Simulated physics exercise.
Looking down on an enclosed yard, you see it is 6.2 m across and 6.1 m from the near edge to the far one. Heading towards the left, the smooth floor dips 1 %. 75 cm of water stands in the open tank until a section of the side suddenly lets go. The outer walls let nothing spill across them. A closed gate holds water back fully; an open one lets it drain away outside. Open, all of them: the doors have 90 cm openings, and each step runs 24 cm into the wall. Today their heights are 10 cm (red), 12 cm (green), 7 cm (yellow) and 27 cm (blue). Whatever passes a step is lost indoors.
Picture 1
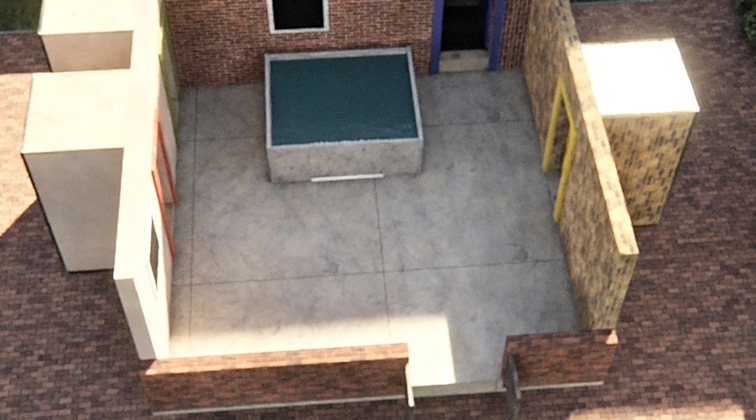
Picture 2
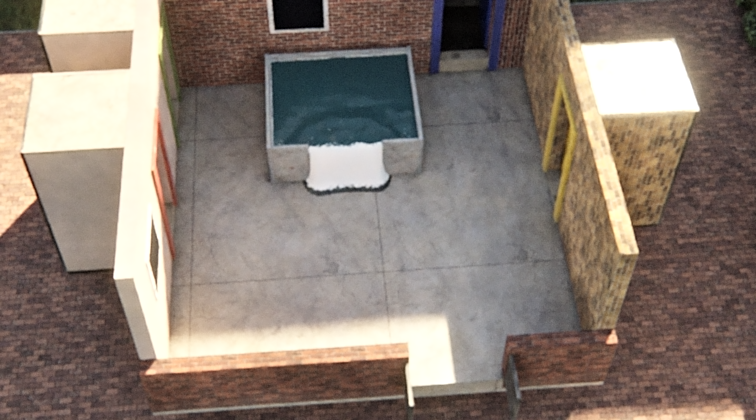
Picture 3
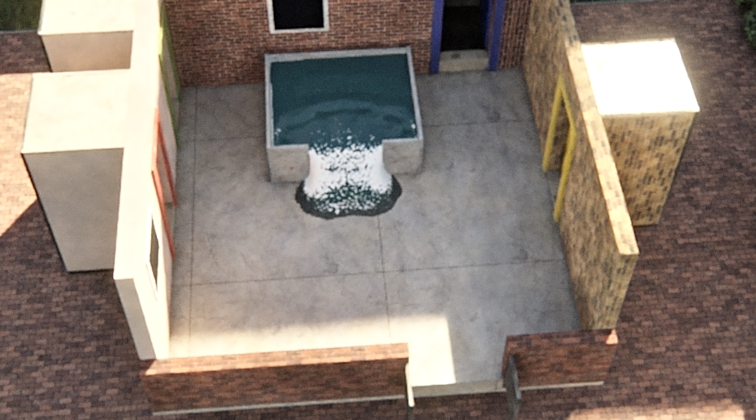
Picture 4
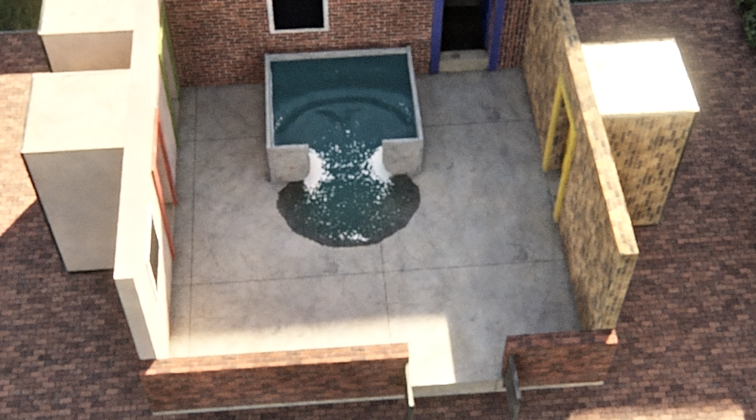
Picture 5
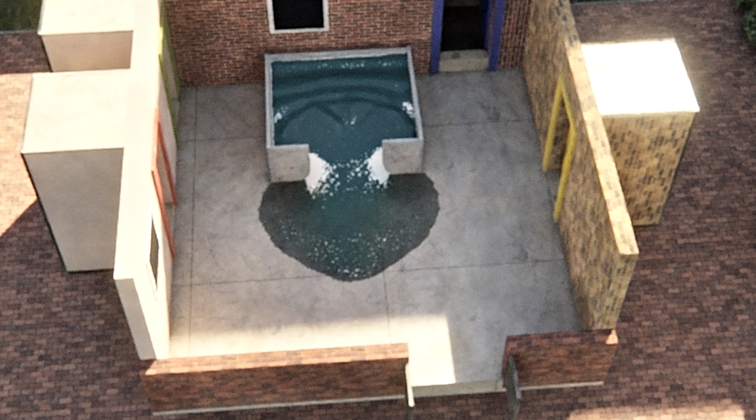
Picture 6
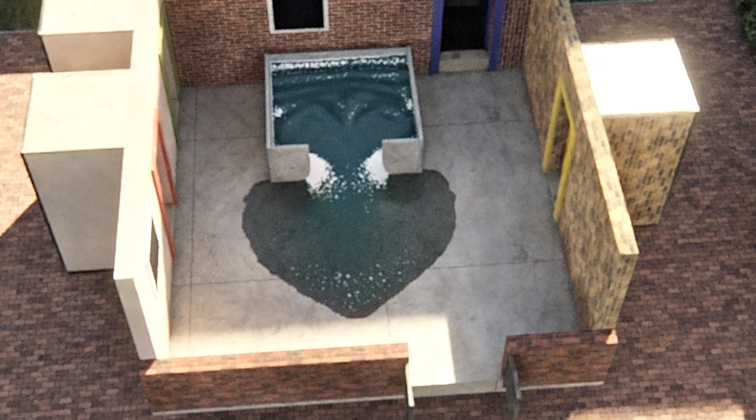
At first, a raised tank of dark water sits still against the brick wall of an enclosed yard. Then its front opens in the middle and white, foaming water pours through the gap onto the grey floor, spreading outward in a widening dark pool while ripples cross the tank.
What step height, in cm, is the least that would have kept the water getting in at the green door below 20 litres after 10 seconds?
The least height is about 13 cm.
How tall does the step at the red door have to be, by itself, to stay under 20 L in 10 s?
At the red door it takes roughly 5.5 centimetres.
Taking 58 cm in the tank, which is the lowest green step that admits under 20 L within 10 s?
A step of about 8.5 cm does it.
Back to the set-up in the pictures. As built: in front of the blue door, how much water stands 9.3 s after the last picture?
It works out to about 6.0 centimetres deep.
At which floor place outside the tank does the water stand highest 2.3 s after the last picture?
About (180, 387).
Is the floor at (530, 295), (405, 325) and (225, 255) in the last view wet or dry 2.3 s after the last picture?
In the order asked: Soaked, soaked, soaked.
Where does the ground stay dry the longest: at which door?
Blue.
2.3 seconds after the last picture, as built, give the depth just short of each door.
In cm: Red 2, green 0, yellow 0, blue 0.
Then, 0.7 s after the last picture water covers 45 % of the floor, deepest (41 cm) near (350, 184); it has not reached the green door.
Then, 2.3 s after the last picture water covers 55 % of the floor, deepest (36 cm) near (180, 387); it has not reached the green door.
Then, 9.3 s after the last picture water covers 100 % of the floor, deepest (16 cm) near (176, 187); 16 cm at the green door, 30 litres in over its 12 cm step.
At the green door as built, the water peaked near 18 cm, 7.3 s after the last picture.
With a step of 11.5 cm, 35 litres would have come in within the 10 s; with 15.5 cm, 6 litres. So under 20 litres takes about 13 cm.
